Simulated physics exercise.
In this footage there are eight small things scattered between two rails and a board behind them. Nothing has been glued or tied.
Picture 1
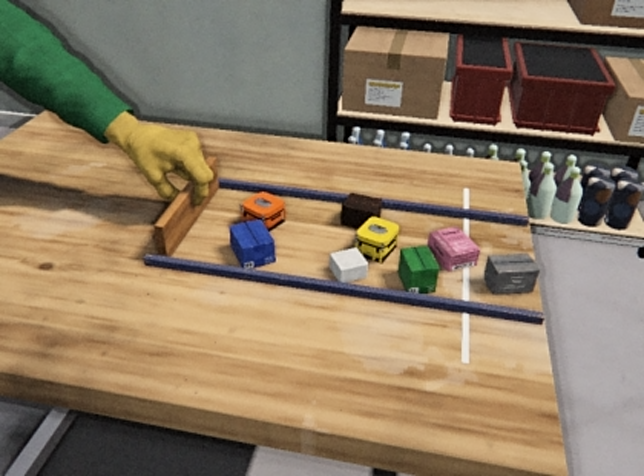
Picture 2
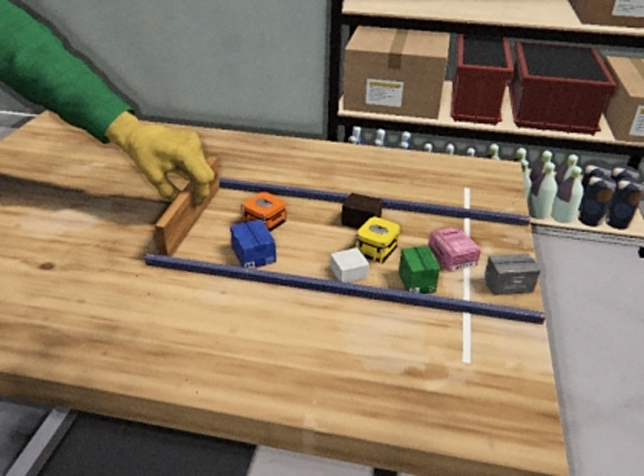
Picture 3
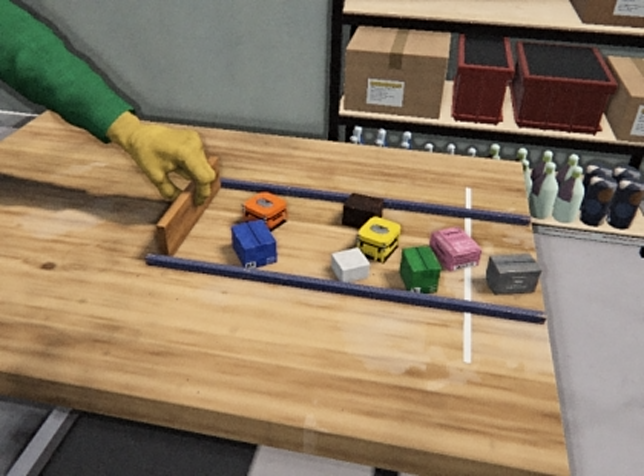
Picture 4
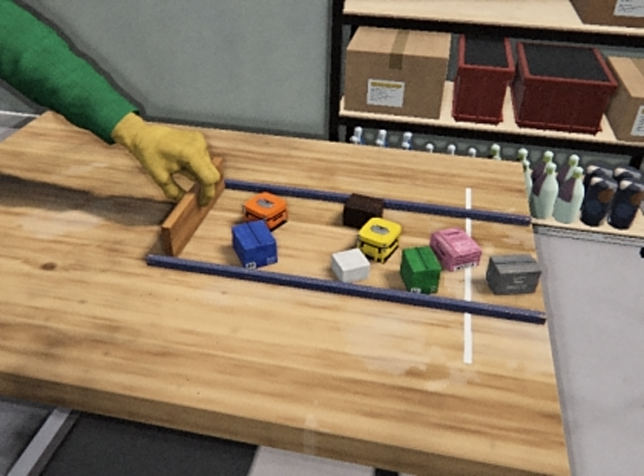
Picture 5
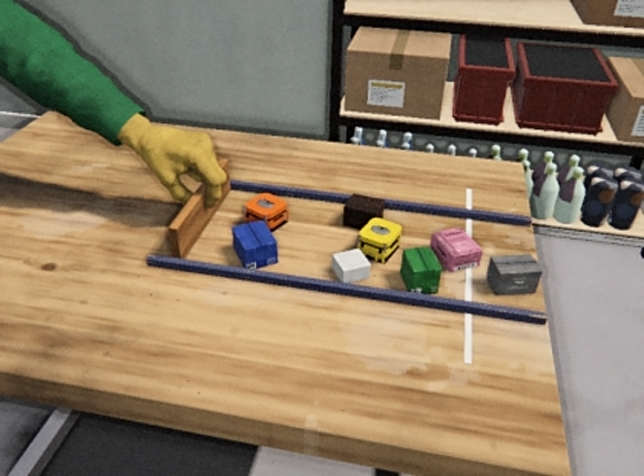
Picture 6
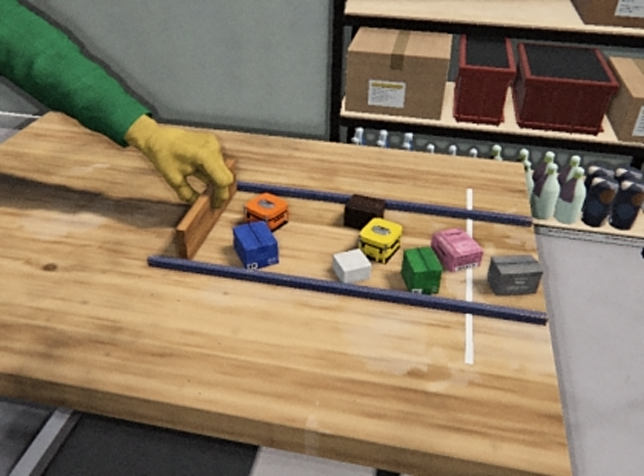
The footage shows a gloved hand sliding a wooden board slightly to the right between two blue rails on a tabletop, toward eight small boxes and cases of various colours, which stay almost still near a white tape line.
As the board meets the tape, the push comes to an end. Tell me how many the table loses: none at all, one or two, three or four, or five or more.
The table loses one or two.
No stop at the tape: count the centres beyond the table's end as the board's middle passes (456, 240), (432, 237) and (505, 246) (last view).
Going through the three places, I get 1, 1 and 6.
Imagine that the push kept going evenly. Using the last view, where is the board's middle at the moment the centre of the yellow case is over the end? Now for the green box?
Roughly at (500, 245) and roughly at (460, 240).
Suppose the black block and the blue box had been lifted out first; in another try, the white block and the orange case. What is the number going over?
The first try gives 1, the second gives 1.
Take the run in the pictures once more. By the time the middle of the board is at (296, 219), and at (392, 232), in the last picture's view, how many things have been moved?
Moved so far: 2, later 7.
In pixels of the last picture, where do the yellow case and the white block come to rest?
About (513, 263), and the other about (524, 297).
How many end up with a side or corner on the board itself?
The count in contact is 2.
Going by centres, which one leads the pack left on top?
That would be the pink box.
Soon after, none off yet; grey box at rest near (514, 275); pink box at rest near (456, 250); green box at rest near (421, 271).
Then, none off yet; grey box at rest near (514, 275); pink box moving near (465, 249); green box moved about its own width near (464, 279).
At rest, the number that fall off is one or two; fallen, green box and grey box.
